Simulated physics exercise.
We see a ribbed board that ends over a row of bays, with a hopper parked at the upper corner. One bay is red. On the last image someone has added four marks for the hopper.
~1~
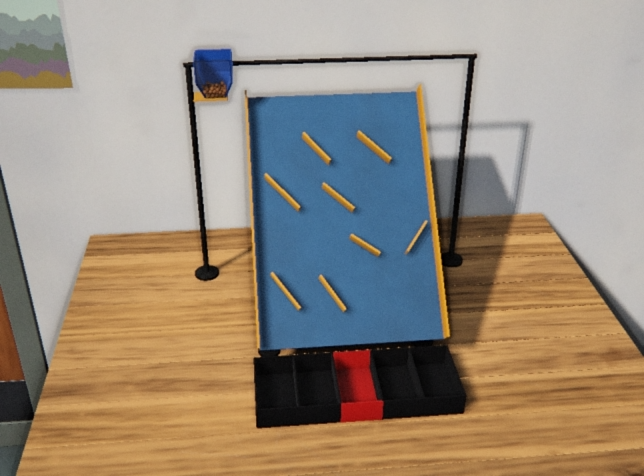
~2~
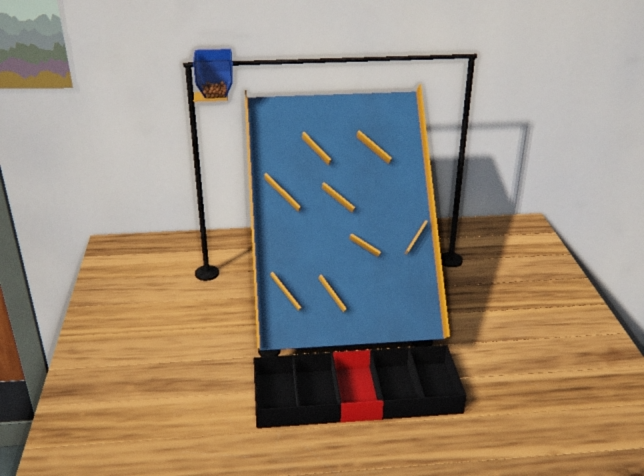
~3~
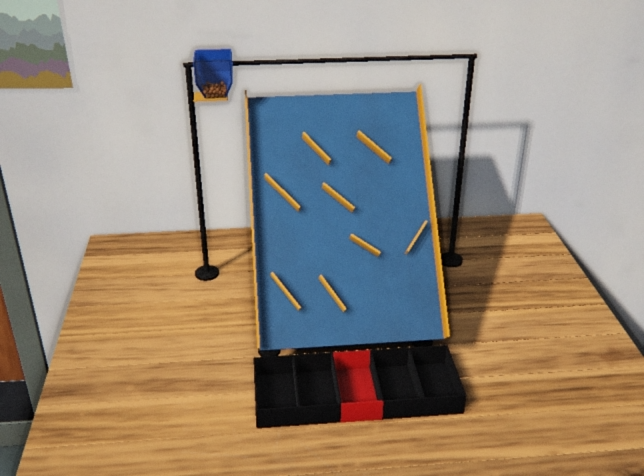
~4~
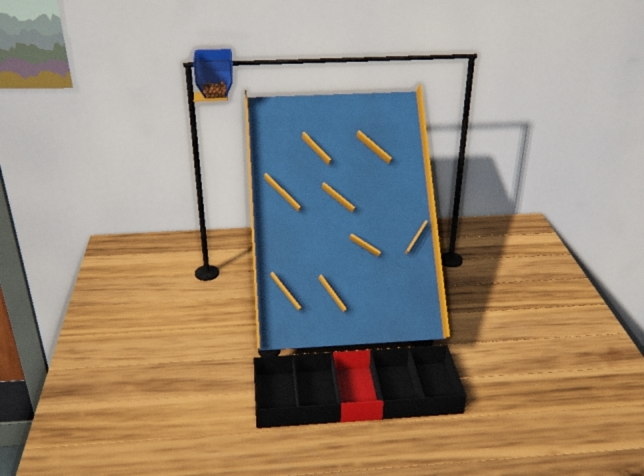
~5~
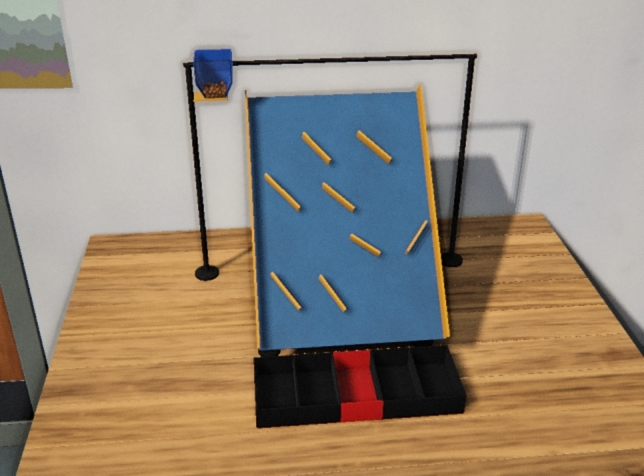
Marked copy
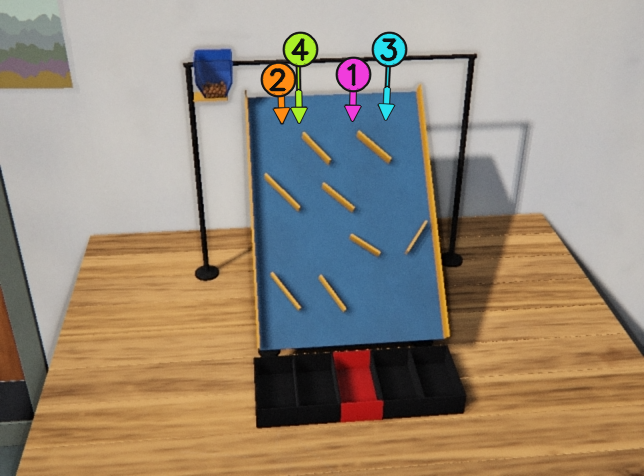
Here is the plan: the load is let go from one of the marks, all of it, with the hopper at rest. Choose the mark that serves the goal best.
Use mark 3.
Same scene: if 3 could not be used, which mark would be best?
2.
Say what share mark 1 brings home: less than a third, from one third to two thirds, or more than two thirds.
Less than a third.
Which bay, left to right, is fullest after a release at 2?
The fourth.
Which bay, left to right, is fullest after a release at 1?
The fifth.
On the marked copy, mark 1 meets the board at (352, 115); mark 2 meets the board at (281, 117); mark 3 meets the board at (386, 114); mark 4 meets the board at (299, 117).
If 1 is chosen, a small part in the red bay, most in other bays, a small part outside the box.
If 2 is chosen, about a quarter in the red bay, about two thirds in other bays, a small part outside the box.
If 3 is chosen, about a third in the red bay, about half in other bays, a small part outside the box.
If 4 is chosen, a small part in the red bay, most in other bays.
